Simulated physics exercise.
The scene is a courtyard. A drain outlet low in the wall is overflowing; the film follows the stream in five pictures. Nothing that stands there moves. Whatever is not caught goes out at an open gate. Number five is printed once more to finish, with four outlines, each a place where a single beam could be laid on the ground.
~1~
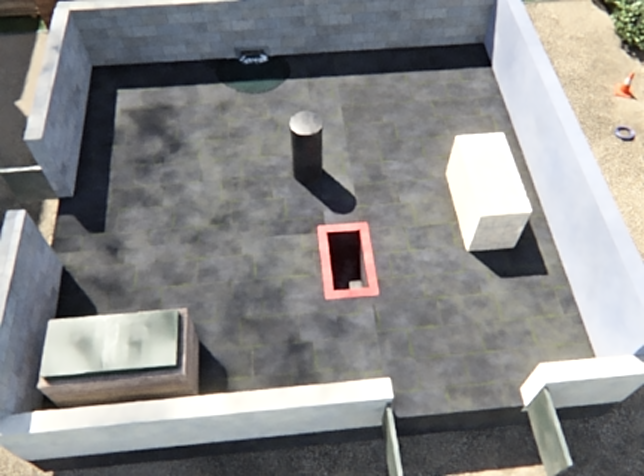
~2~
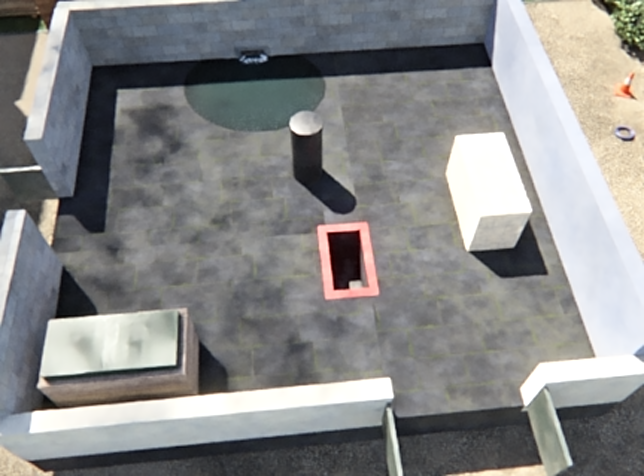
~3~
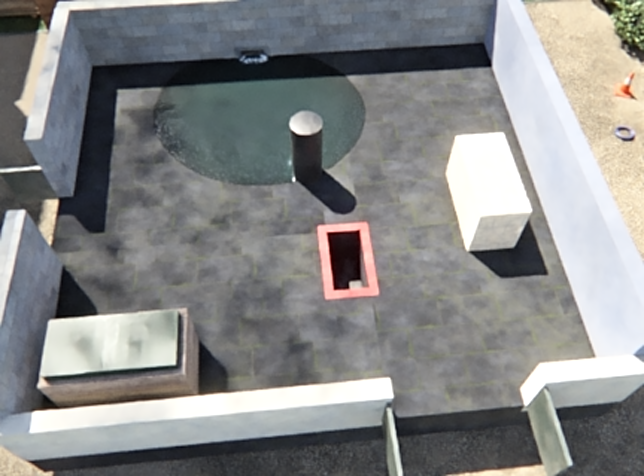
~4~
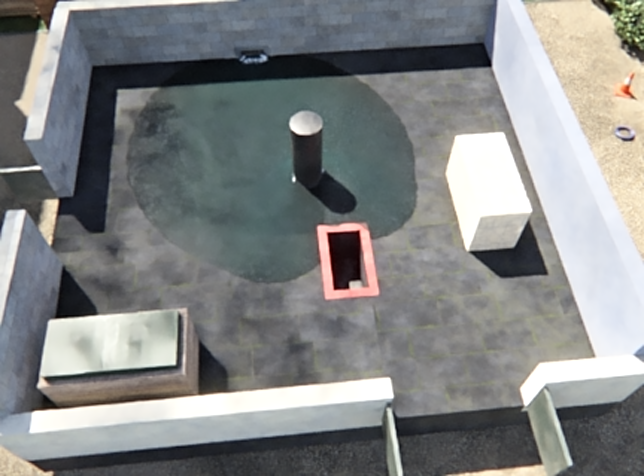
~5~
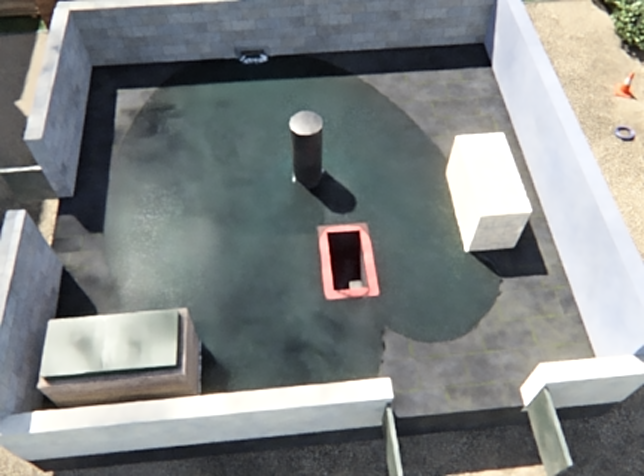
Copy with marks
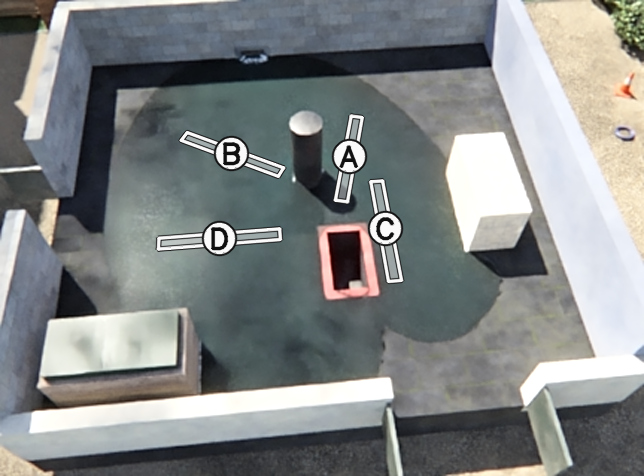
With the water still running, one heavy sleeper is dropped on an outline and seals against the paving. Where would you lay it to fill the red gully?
D beats the others.
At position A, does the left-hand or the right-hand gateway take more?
More leaves on the right.
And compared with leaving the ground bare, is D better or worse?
Better.
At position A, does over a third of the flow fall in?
No, it does not.
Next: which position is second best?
It is C.
On the marked copy, A from (341, 200) to (356, 116); B from (184, 136) to (280, 172); C from (395, 280) to (376, 181); D from (158, 243) to (280, 234).
With A, about 16 % of the stream runs into the red gully, about 83 % out by the gates.
With B, about 14 % of the stream runs into the red gully, about 85 % out by the gates.
With C, about 25 % of the stream runs into the red gully, about 73 % out by the gates.
With D, about 41 % of the stream runs into the red gully, about 58 % out by the gates.
